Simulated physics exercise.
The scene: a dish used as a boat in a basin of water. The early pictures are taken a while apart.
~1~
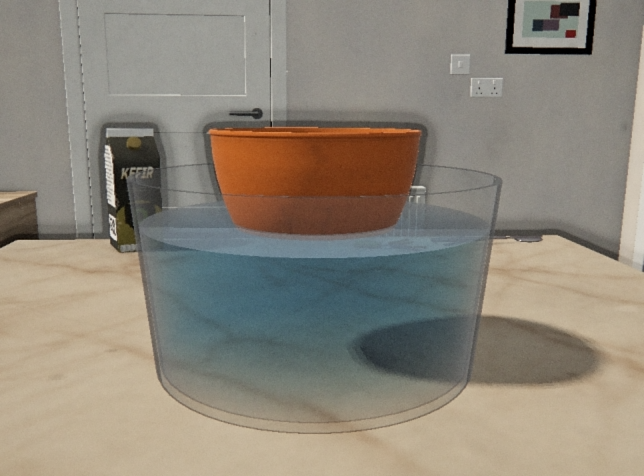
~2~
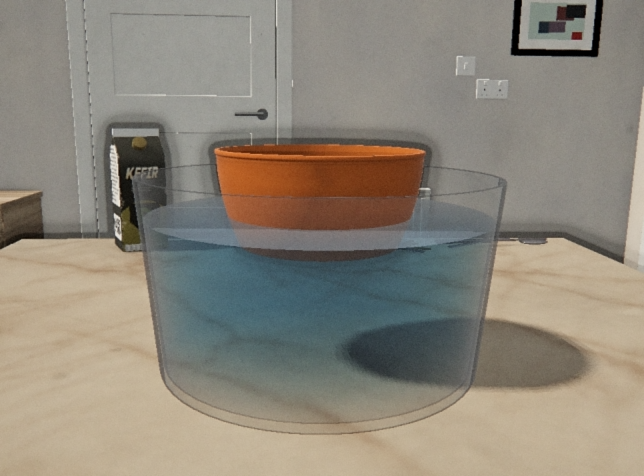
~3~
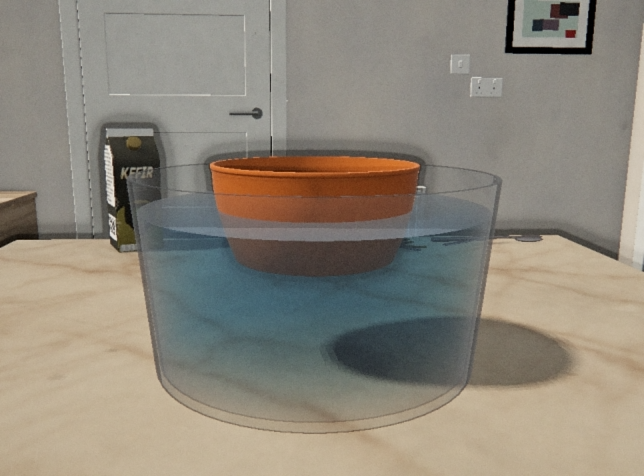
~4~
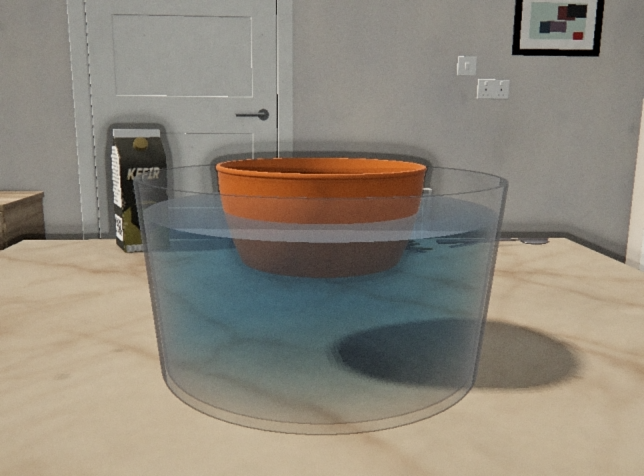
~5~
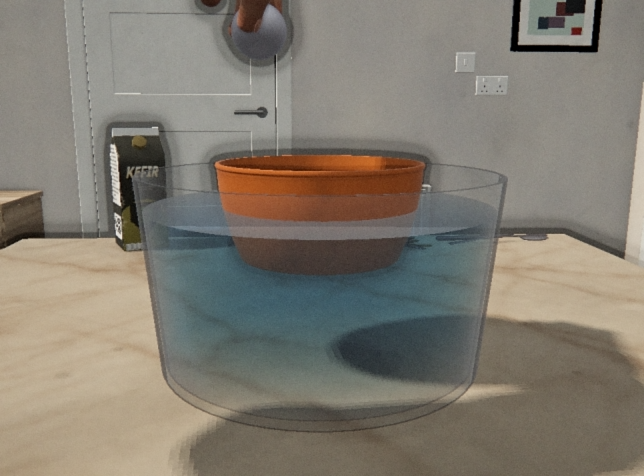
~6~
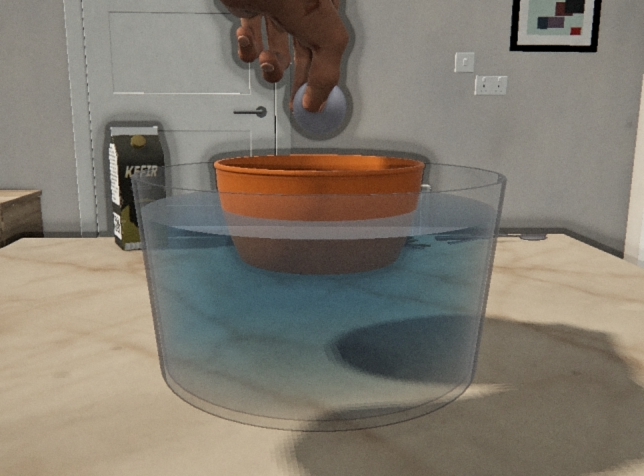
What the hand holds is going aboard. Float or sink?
With one more the dish stays afloat.
Next, the steel ball is in and the dish dips.
After that, it steadies; about a fifth of its side above the surface.
Finally, the dish floats; about a fifth of its side above the surface.
